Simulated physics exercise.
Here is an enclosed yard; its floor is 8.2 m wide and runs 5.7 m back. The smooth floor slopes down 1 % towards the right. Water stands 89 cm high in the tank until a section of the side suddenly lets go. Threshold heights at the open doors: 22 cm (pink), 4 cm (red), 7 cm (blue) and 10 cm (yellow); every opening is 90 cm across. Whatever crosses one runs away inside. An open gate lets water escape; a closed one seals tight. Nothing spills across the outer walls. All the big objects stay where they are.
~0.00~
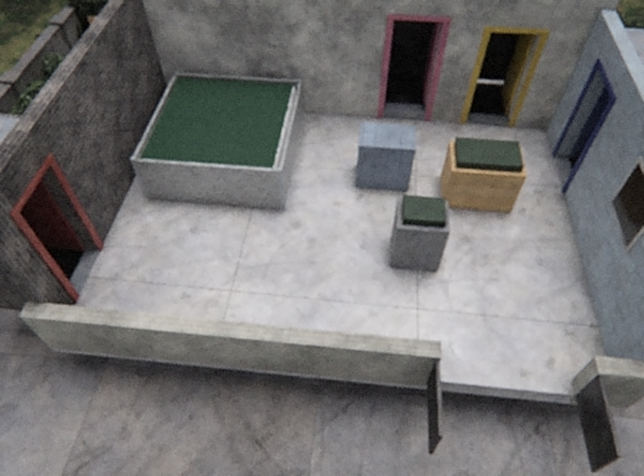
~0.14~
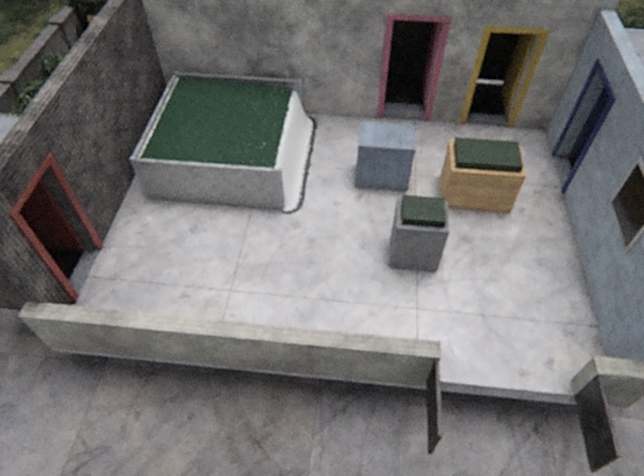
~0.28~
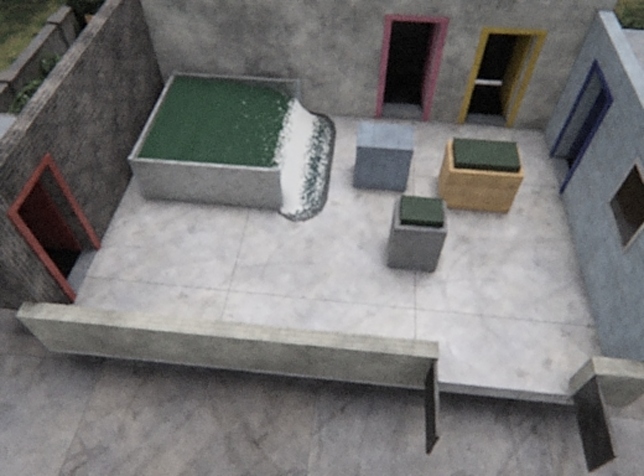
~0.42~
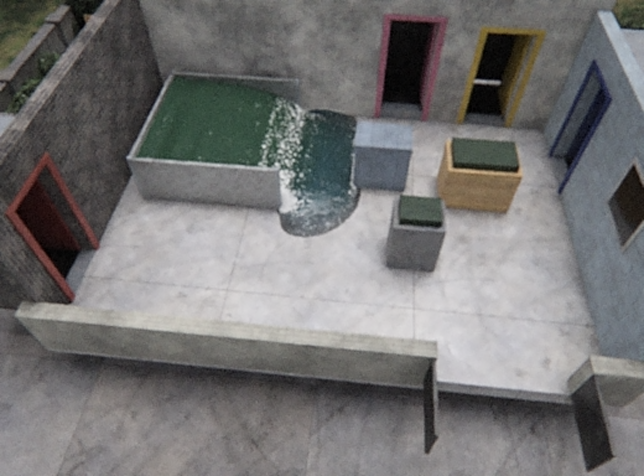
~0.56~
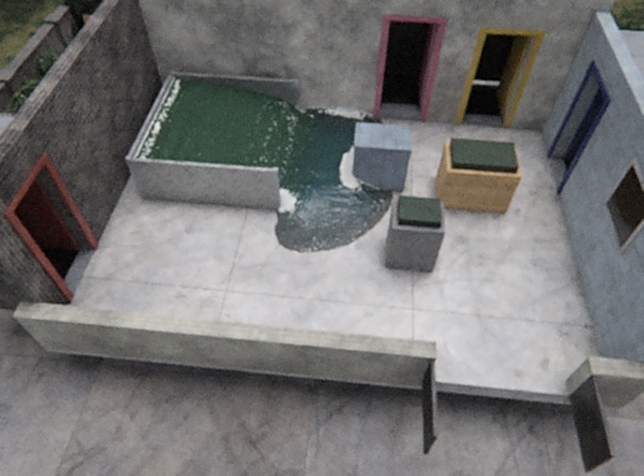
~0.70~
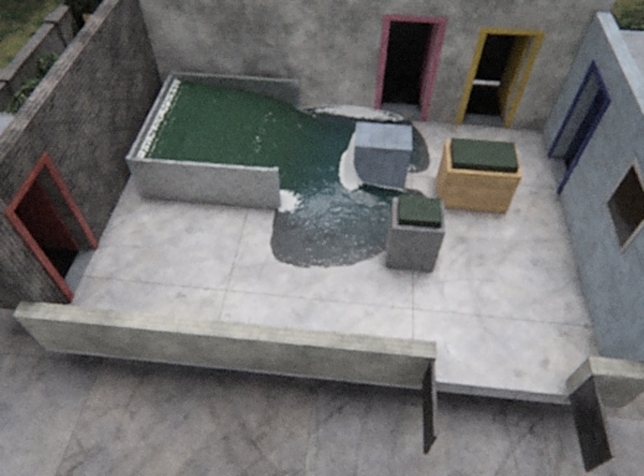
A walled concrete yard is seen from high above its low front wall. A grey tank of dark green water stands at the back left, with blue, orange and grey blocks to the right and red, pink, yellow and blue doorways around the walls. The tank's right side opens and water pours out, foaming white, then spreads across the floor around the blue block and reaches the grey one, while the camera stays still.
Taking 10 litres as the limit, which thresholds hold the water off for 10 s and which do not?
Door by door: At the pink door it goes over the limit; at the red door it passes the limit; at the blue door it exceeds the limit; at the yellow door it exceeds the limit.
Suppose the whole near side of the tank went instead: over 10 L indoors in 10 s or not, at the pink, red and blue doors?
Then: Pink under, red over, blue past it.
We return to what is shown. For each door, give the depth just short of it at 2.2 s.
Depths in cm: Pink 34, red 0, blue 35, yellow 17.
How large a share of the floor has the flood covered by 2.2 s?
Near 60 per cent is wet.
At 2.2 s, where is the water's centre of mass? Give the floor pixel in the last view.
Around (345, 171).
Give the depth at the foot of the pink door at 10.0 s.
Roughly 8.5 cm deep.
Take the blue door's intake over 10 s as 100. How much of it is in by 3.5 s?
About 50 per cent.
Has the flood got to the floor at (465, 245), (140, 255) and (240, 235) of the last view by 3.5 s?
In turn: Wet, dry, dry.
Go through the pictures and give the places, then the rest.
The first picture shows still water, 89 cm deep, in the tank at (224, 121).
In the second picture, the front is at (304, 118), 1.4 m from the gap at (291, 149); 0.6 m2 of floor is under water; 89 cm left at the back of the tank.
In the third picture, water pours out at (289, 150) and has run 1.5 m, to (320, 116); typically 14 cm deep outside, 89 cm at the tank's back.
In the fourth picture, the front is at (315, 232), 1.9 m from the gap at (288, 152); 4.0 m2 of floor is under water; 87 cm left at the back of the tank.
In the fifth picture, the front is at a hidden place, 2.3 m from the gap at (287, 152); 6.0 m2 of floor is under water; 79 cm left at the back of the tank.
In the sixth picture, water pours out at (288, 152) and has run 2.8 m, to a hidden place; typically 11 cm deep outside, 75 cm at the tank's back.
After 1.4 s water covers 45 % of the floor and is deepest (63 cm) near (348, 175); pink door 25 cm at the sill, 0 L in, red door not reached, blue door 11 cm at the sill, 2 L in, yellow door 12 cm at the sill, 0 L in.
After 2.2 s water covers 60 % of the floor and is deepest (61 cm) near (541, 137); pink door 34 cm at the sill, 38 L in, red door not reached, blue door 35 cm at the sill, 91 L in, yellow door 17 cm at the sill, 10 L in.
After 3.5 s water covers 75 % of the floor and is deepest (42 cm) near (555, 193); pink door 20 cm at the sill, 67 L in, red door not reached, blue door 37 cm at the sill, 460 L in, yellow door 17 cm at the sill, 29 L in.
After 6.0 s water covers 95 % of the floor and is deepest (26 cm) near (599, 371); pink door 8 cm at the sill, 68 L in, red door 7 cm at the sill, 17 L in, blue door 20 cm at the sill, 821 L in, yellow door 18 cm at the sill, 99 L in.
After 10.0 s water covers 100 % of the floor and is deepest (14 cm) near (602, 383); pink door 9 cm at the sill, 68 L in, red door 11 cm at the sill, 65 L in, blue door 13 cm at the sill, 947 L in, yellow door 10 cm at the sill, 139 L in.
